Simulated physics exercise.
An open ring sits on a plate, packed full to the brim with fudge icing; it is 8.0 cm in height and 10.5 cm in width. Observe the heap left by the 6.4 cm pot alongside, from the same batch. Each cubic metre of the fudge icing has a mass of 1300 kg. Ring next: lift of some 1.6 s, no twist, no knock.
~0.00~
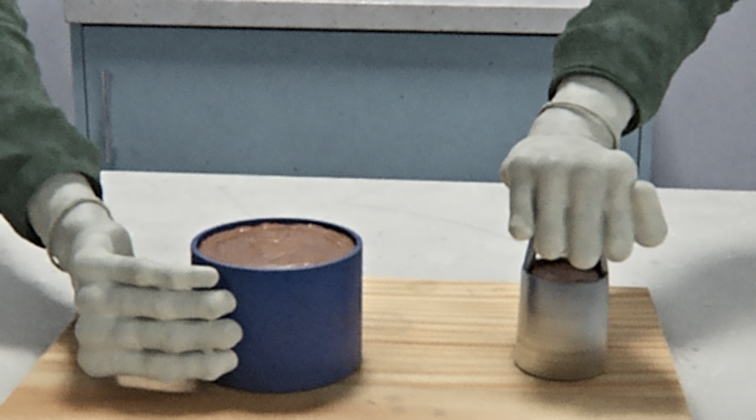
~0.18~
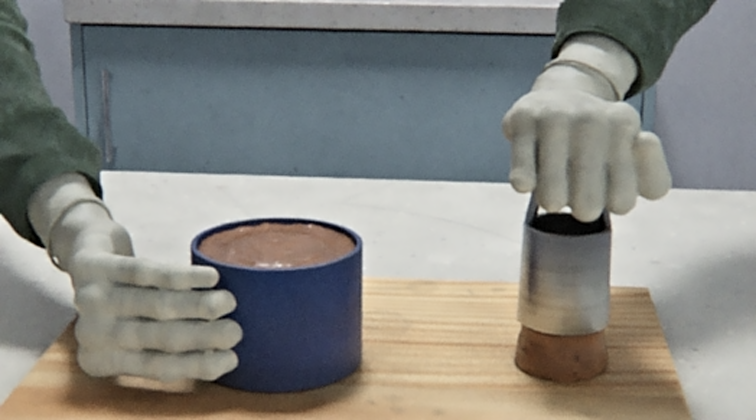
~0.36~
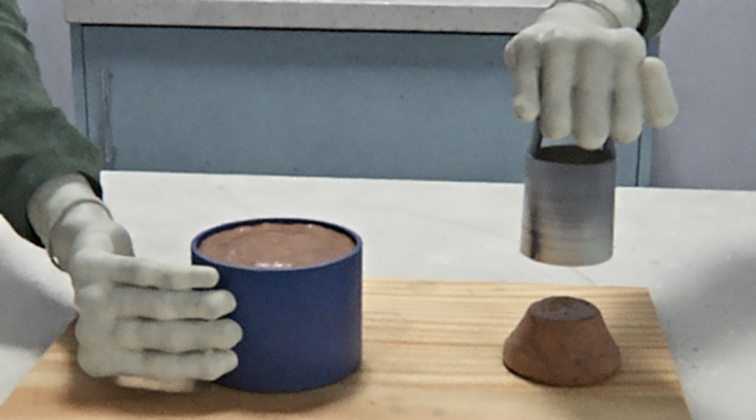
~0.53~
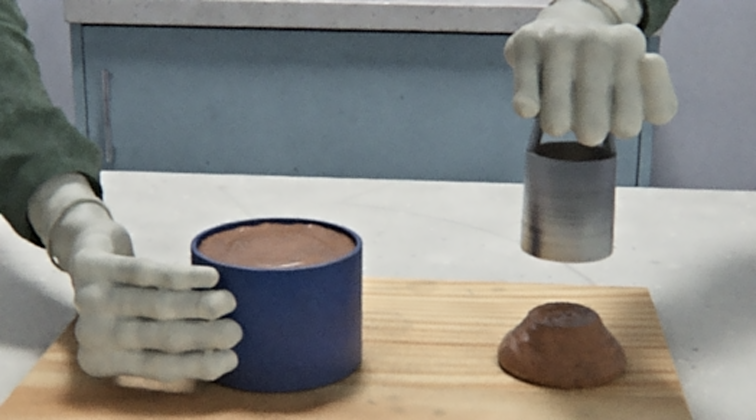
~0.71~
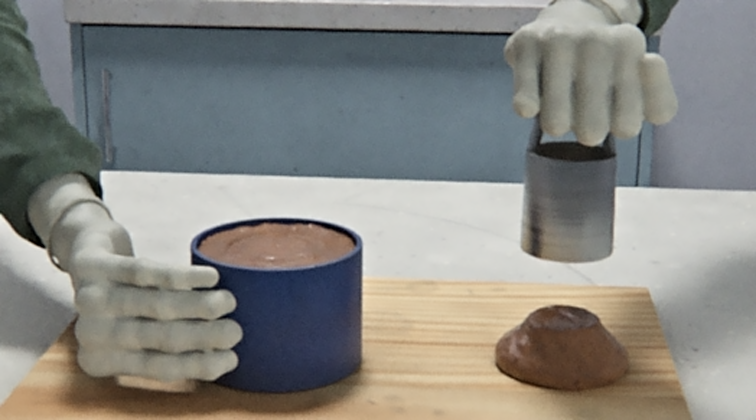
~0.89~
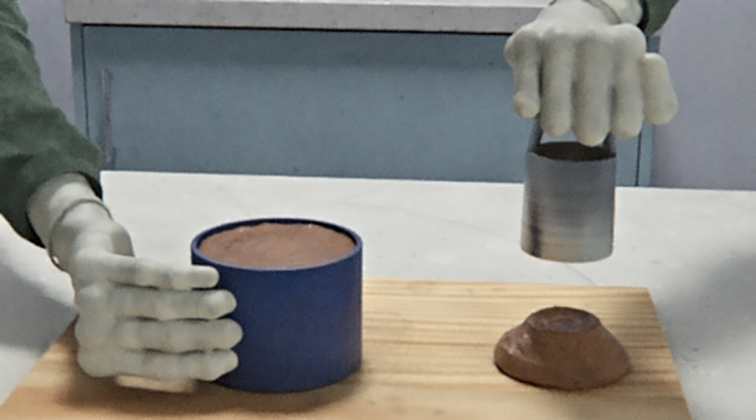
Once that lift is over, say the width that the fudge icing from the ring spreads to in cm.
It comes to near 18.9 cm.
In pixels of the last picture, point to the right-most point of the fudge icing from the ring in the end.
I'd mark it at about (418, 365).
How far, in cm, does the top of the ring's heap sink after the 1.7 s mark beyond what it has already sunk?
Some 1.0 centimetres.
By 1.3 s, the ring is up 2.0 cm; the fudge icing has come down 0.4 cm to 7.6 cm and is 12 cm wide.
By 1.7 s, the ring is up 5.1 cm; the fudge icing has come down 3.1 cm to 4.9 cm and is 17 cm wide.
By 2.1 s, the ring is up 8.2 cm; the fudge icing has come down 3.9 cm to 4.1 cm and is 18 cm wide.
By 2.6 s, the ring is clear; the fudge icing has come down 4.2 cm to 3.8 cm and is 19 cm wide.
By 3.1 s, at rest, the ring is clear; the fudge icing has come down 4.3 cm to 3.7 cm and is 19 cm wide.
